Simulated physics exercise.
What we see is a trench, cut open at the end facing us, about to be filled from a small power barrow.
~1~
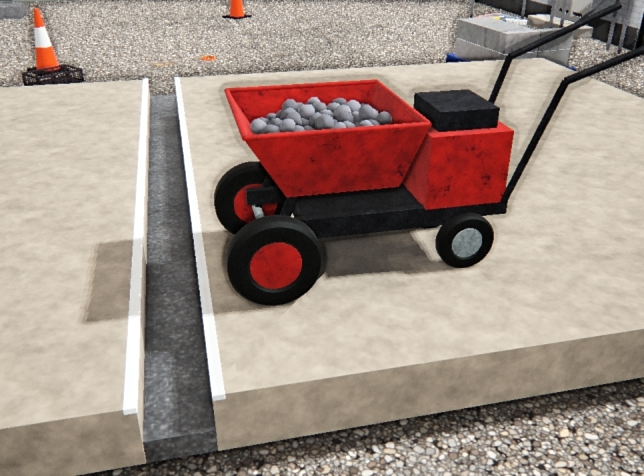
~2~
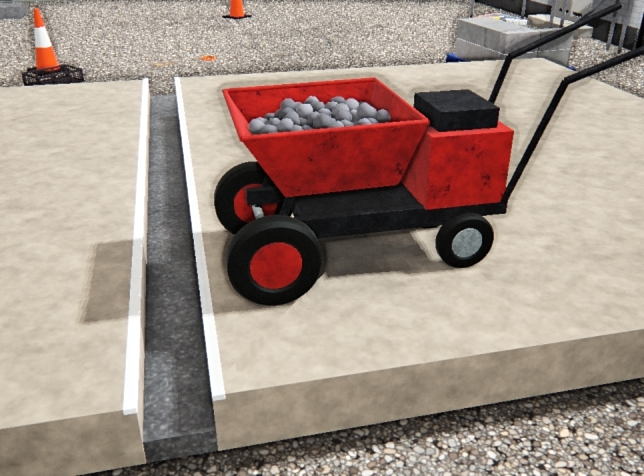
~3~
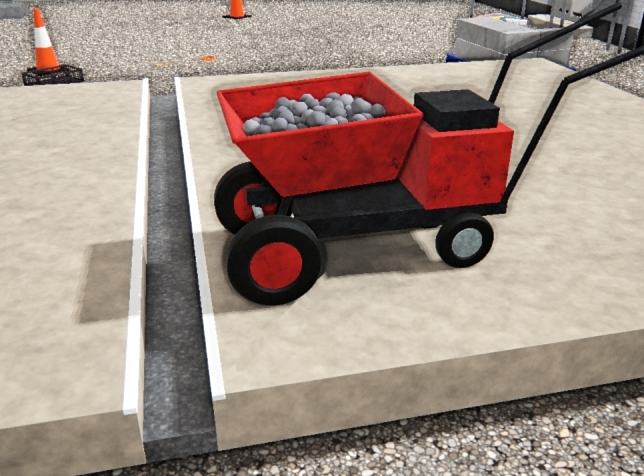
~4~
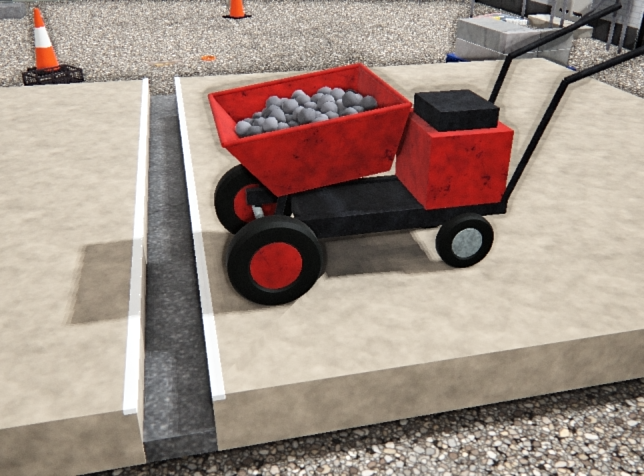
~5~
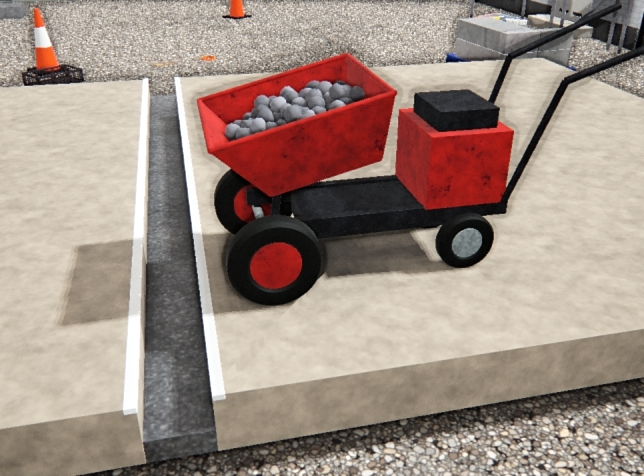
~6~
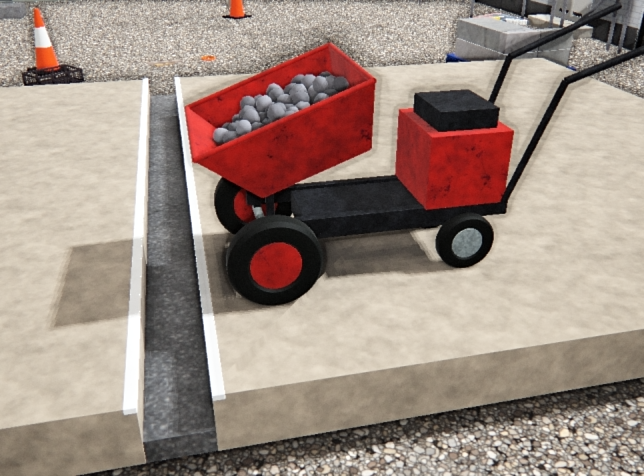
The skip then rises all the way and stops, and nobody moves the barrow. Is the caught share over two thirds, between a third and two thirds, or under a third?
Short of one third.
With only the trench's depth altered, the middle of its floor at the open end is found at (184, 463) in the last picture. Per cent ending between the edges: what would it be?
Roughly 10 in a hundred.
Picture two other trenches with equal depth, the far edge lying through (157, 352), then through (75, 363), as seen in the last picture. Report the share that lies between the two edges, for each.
I'd put it near 0 in a hundred, then near 70 in a hundred.
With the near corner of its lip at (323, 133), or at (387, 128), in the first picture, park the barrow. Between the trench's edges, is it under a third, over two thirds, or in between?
Beyond two thirds, then between a third and two thirds.
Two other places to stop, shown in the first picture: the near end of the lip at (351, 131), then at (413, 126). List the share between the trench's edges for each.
70 per cent, then 30 per cent.
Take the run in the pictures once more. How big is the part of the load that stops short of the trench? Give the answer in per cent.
I'd put it at around 0 percent.
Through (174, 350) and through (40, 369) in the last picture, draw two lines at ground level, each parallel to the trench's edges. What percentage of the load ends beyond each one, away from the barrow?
100 % and 40 %.
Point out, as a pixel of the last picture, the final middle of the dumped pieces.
Resting centre, last picture - approx. (82, 280).
Shortly afterwards, skip tipped steeply; the whole lot in the skip.
Next, skip tipped right over; the bulk in the skip; near a quarter beyond it; only a few falling.
Some moments later, skip tipped right over; near a quarter in the skip; only a few in or heaped over the trench; the bulk beyond it.
In the end, skip tipped right over; only a few in the skip; a little in or heaped over the trench; all but a few beyond it.
